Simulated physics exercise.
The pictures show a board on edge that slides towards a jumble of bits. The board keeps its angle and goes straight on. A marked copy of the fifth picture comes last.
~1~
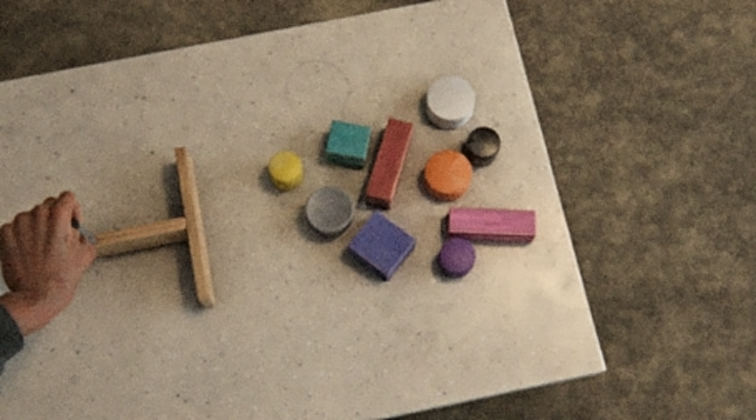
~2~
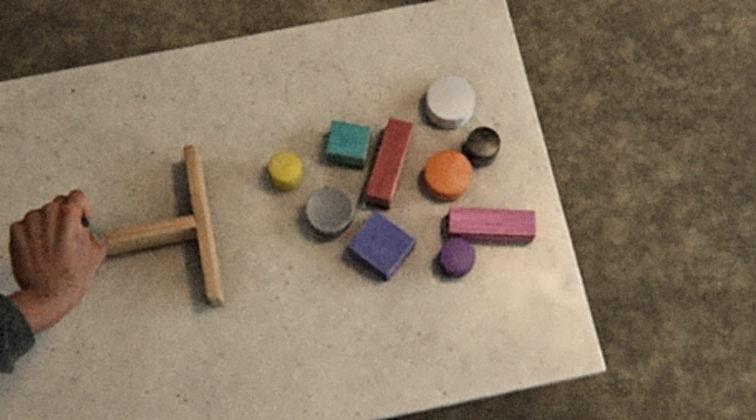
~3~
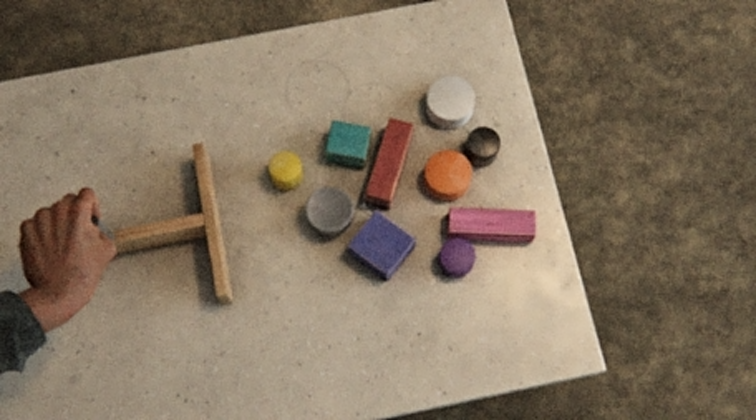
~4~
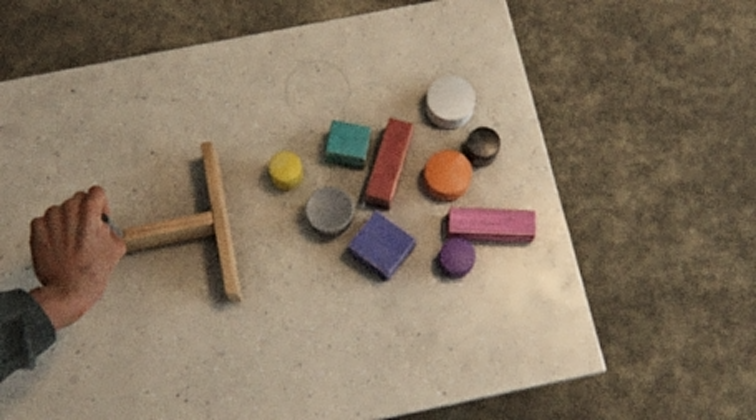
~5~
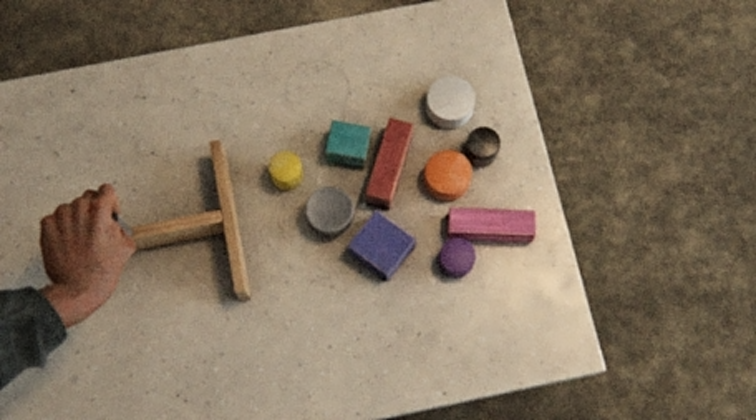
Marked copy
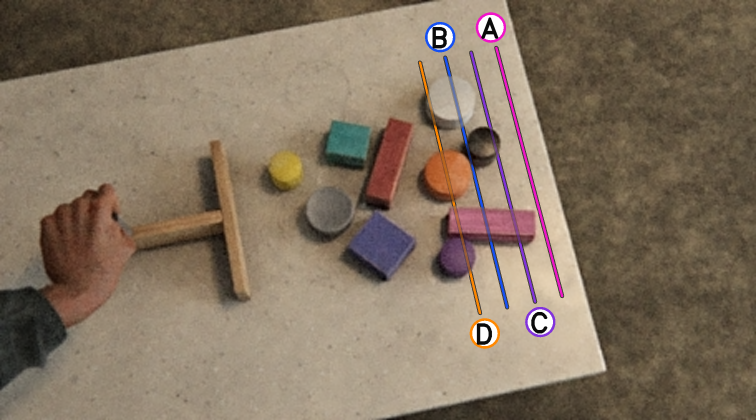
A hand sliding a wooden T-shaped board slowly rightward across a pale tabletop, with colourful blocks and round pieces lying still.
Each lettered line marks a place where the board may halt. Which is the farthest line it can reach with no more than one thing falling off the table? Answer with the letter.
The farthest such stop is D.
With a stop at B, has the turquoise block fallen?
No.
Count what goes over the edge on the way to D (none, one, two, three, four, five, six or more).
By then, none.
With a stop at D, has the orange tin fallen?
No.
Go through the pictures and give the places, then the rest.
The first frame shows orange tin (448, 176); blue block (381, 246); grey tin (330, 213).
The second frame shows board (200, 220); white tin (450, 103).
The third frame shows board (210, 218); yellow tin (287, 171).
The fourth frame shows board (218, 216); red bar (390, 163).
The fifth frame shows board (227, 214); pink stick (491, 224); orange tin (448, 176); blue block (381, 246).
On the marked copy, A at (528, 167); B at (475, 178); C at (502, 172); D at (449, 183).
Taking D. A third of the way, board (308, 198); turquoise block (357, 140); yellow tin (324, 165).
Two thirds of the way, board (387, 183); black tin (500, 134); orange tin (484, 169).
When it is over, board (446, 171); orange tin (541, 157); pink stick (551, 209); none fallen.
As for the rest, A drops seven; B drops three; C drops five.
